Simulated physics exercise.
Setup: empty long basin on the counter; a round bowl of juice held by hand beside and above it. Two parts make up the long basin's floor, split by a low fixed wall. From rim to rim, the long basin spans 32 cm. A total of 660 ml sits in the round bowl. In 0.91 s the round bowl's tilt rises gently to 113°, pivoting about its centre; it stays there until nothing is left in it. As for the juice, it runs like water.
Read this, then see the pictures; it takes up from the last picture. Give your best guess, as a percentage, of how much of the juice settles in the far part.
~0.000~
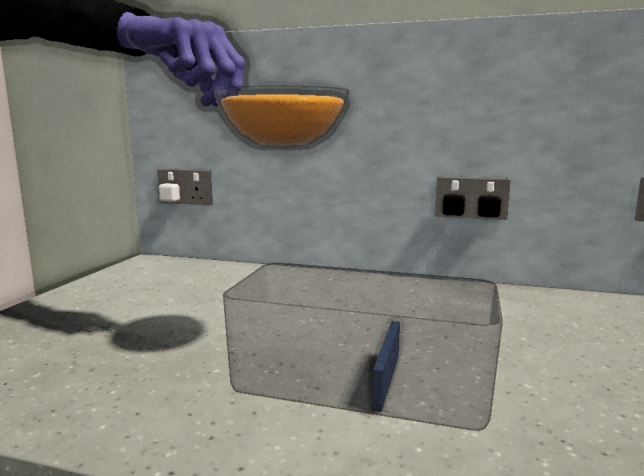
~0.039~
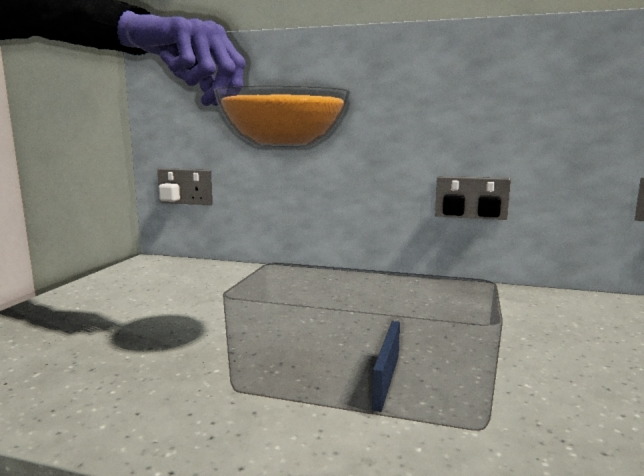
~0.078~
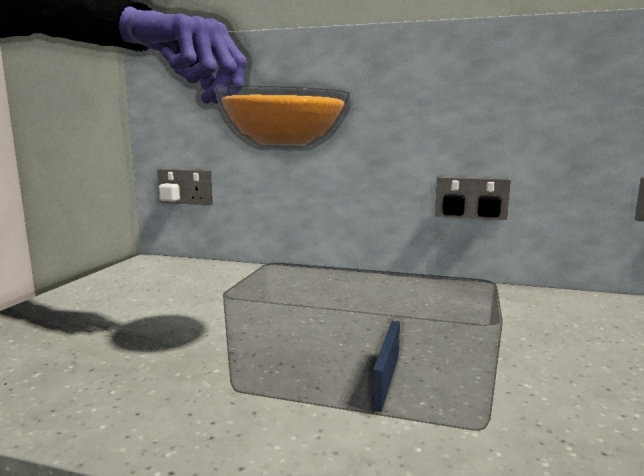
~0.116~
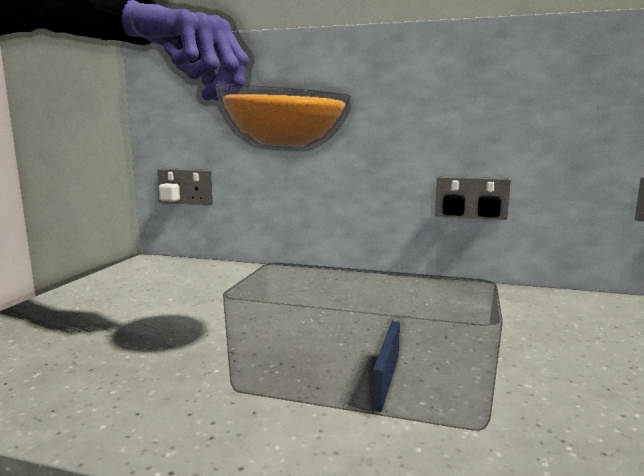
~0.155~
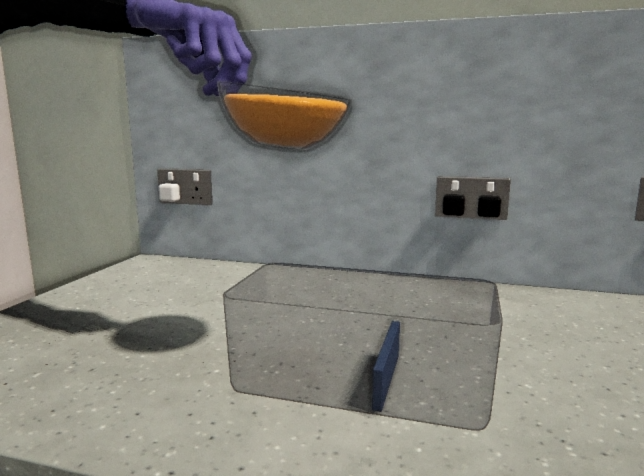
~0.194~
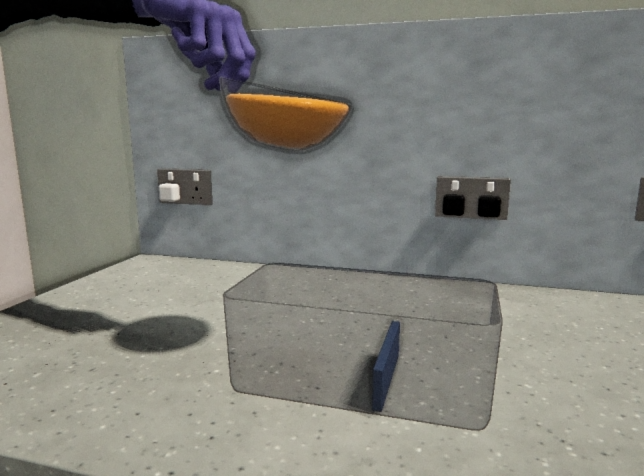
I would say 64 per cent of it settles there.
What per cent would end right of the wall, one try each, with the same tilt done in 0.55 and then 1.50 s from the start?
I'd say 45 percent on the first go, 75 percent on the next.
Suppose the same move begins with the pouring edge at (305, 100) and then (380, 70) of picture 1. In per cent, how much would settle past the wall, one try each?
Try 1: 10 %; try 2: 80 %.
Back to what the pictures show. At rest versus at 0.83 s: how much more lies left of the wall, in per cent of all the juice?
It comes to near 4 per cent.
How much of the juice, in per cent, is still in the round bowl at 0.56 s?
About 22 per cent.
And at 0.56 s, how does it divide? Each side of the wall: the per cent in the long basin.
I'd say some 3 on the left and some 14 on the right.
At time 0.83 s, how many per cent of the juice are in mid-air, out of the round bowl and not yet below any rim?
Close to 5 in every hundred parts.
After 0.56 s the tilt is 76° and 23 per cent is still to pour, 3 is left of the wall and 14 right of it.
After 0.83 s the tilt is 111° and 0 per cent is still to pour, 30 is left of the wall and 65 right of it.
After 1.11 s the tilt is 113° and 0 per cent is still to pour, 34 is left of the wall and 63 right of it.
After 1.41 s the tilt is 113° and 0 per cent is still to pour, 34 is left of the wall and 63 right of it.
In the end 34 per cent lies left of the wall, 64 right of it and 2 outside.
